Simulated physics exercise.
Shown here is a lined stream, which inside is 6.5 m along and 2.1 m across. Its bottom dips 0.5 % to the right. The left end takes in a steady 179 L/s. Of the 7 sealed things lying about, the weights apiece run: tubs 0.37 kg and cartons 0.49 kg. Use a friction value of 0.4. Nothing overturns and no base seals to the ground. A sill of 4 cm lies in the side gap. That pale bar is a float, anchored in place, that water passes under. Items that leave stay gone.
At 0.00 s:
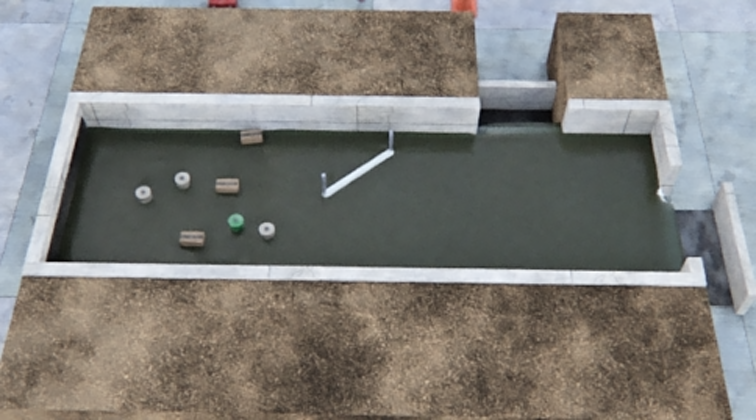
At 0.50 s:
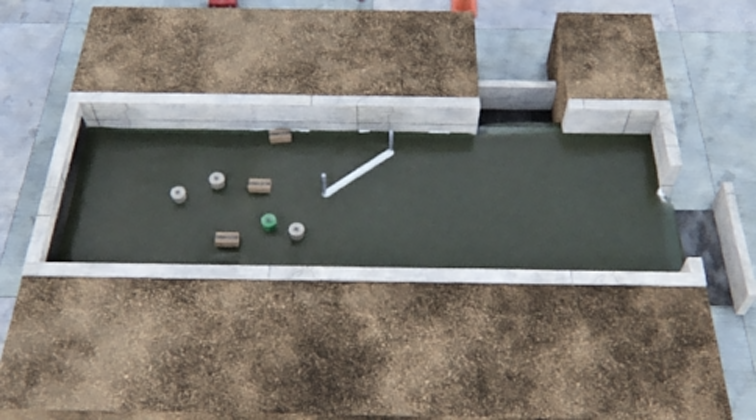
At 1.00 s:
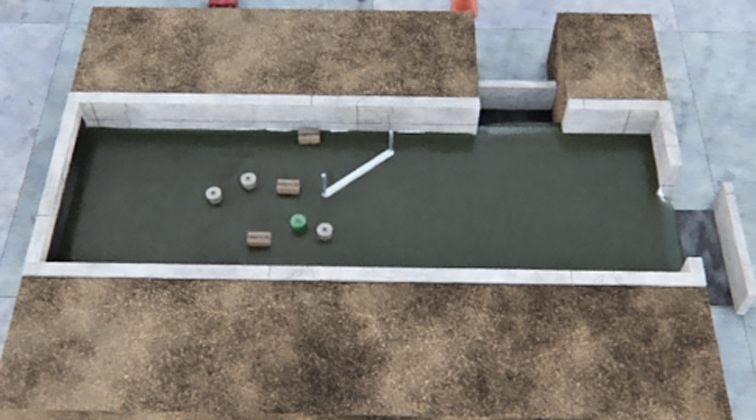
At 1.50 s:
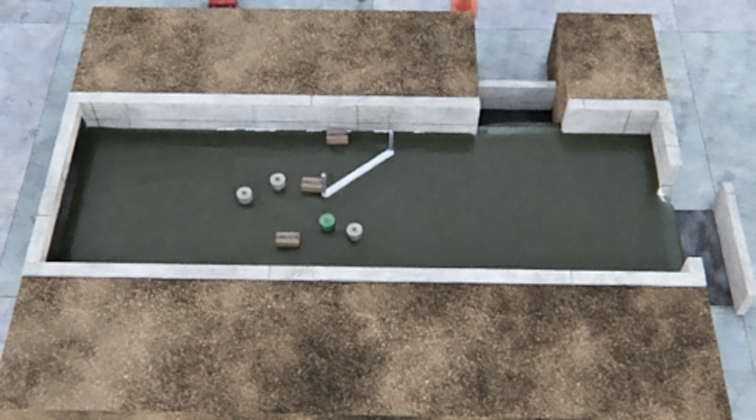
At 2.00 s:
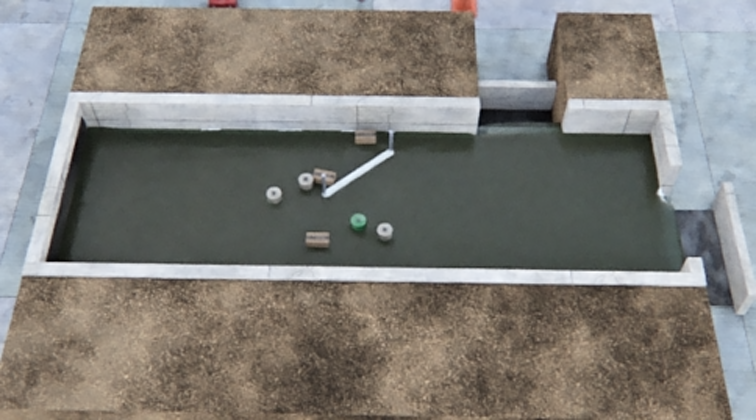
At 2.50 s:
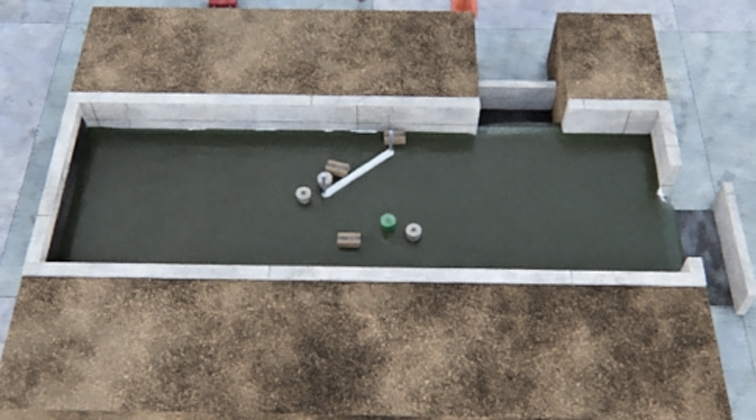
To begin with, four tubs, one of them green, and three brown cartons float left of a slanted pale bar in a walled channel. All drift right; then one carton meets the bar and slides along it, a pale tub close behind, while the green tub passes the bar's near end.
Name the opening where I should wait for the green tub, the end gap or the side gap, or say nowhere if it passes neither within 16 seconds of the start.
Where to wait for the green tub: End gap.
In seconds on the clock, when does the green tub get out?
Exit time: About 8.0 s.
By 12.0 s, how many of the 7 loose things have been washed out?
My tally comes to 7.
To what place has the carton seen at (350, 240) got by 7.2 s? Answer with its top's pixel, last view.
By then the top sits at about (608, 238).
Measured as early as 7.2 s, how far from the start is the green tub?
I'd put it at around 400 cm.
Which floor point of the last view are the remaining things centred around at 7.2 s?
Centred roughly on (574, 217).
After 3.5 s the green tub is near (445, 219), 2.2 m from its start, afloat; 0 of 7 are out; 7 afloat.
After 7.2 s the green tub is near (622, 216), 4.1 m from its start, afloat; 2 of 7 are out; 5 afloat.
After 12.0 s the green tub has gone out by the end gap; 7 of 7 are out; 0 afloat.
After 16.0 s the green tub has gone out by the end gap; 7 of 7 are out; 0 afloat.
